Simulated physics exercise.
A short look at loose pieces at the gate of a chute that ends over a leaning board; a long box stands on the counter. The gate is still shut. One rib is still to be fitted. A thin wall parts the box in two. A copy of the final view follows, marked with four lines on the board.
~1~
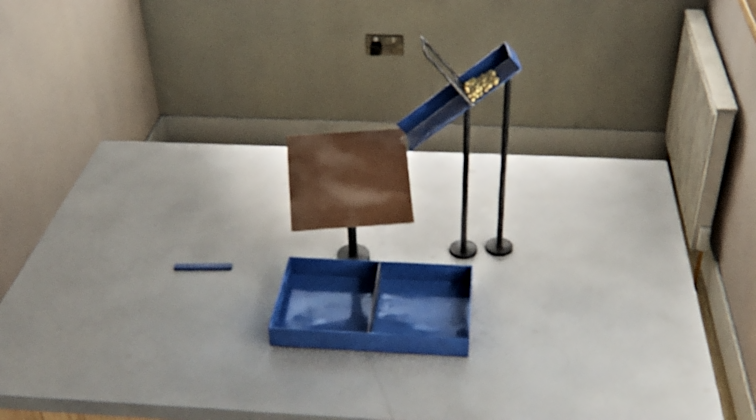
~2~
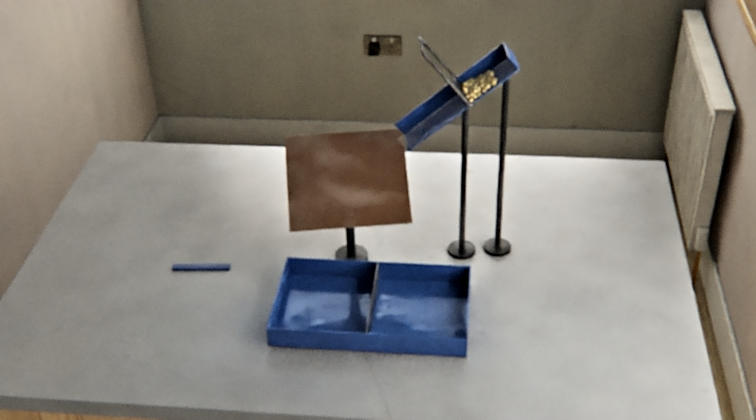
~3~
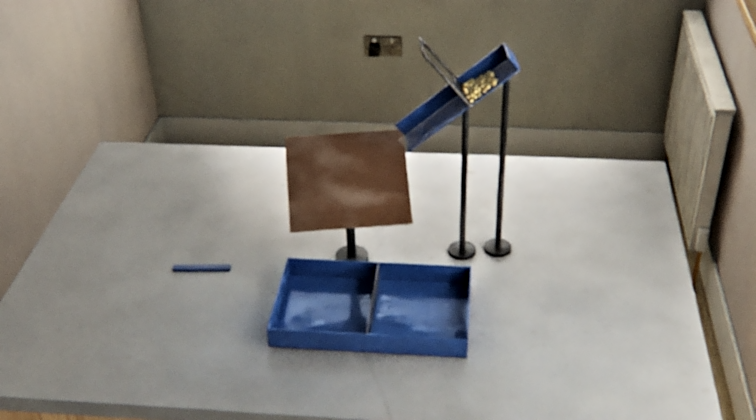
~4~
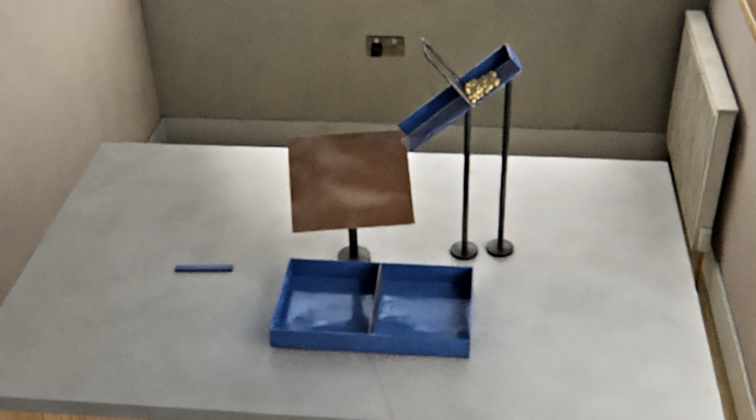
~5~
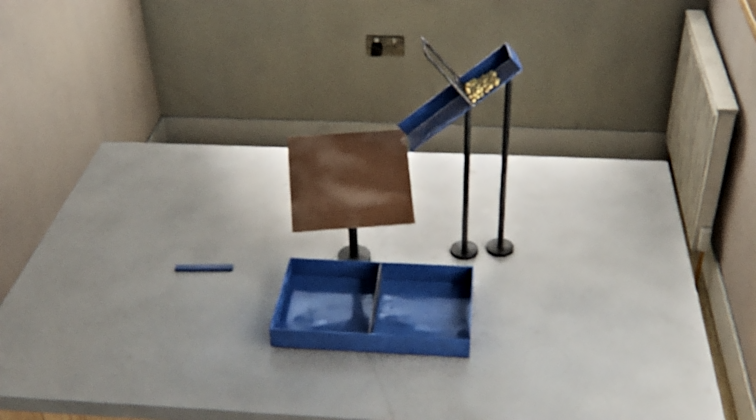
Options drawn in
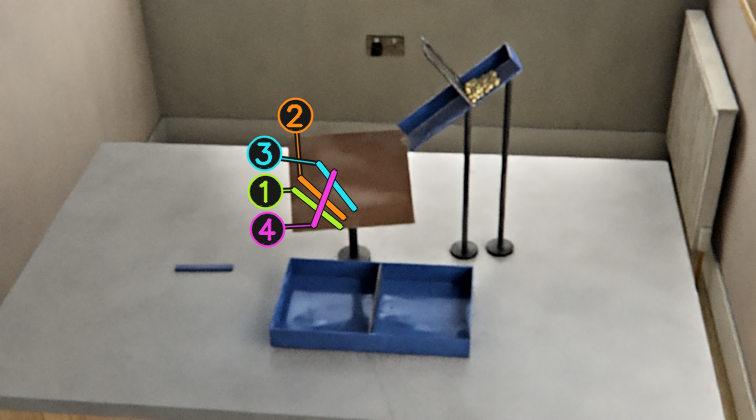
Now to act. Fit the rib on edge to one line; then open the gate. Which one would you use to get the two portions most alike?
I would pick line 3.
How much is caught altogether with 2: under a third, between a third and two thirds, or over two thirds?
Over two thirds.
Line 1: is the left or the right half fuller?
The left half.
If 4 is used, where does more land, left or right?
More lands on the left.
On the marked copy, line 1 from (294, 189) to (340, 226); line 2 from (300, 178) to (343, 217); line 3 from (318, 163) to (354, 208); line 4 from (334, 172) to (313, 225).
For line 1, of what is caught, almost all in the left half, just a few in the right.
For line 2, of what is caught, almost all in the left half, about a tenth in the right.
For line 3, of what is caught, roughly half in the left half, roughly half in the right.
For line 4, of what is caught, every piece in the left half, not one piece in the right.
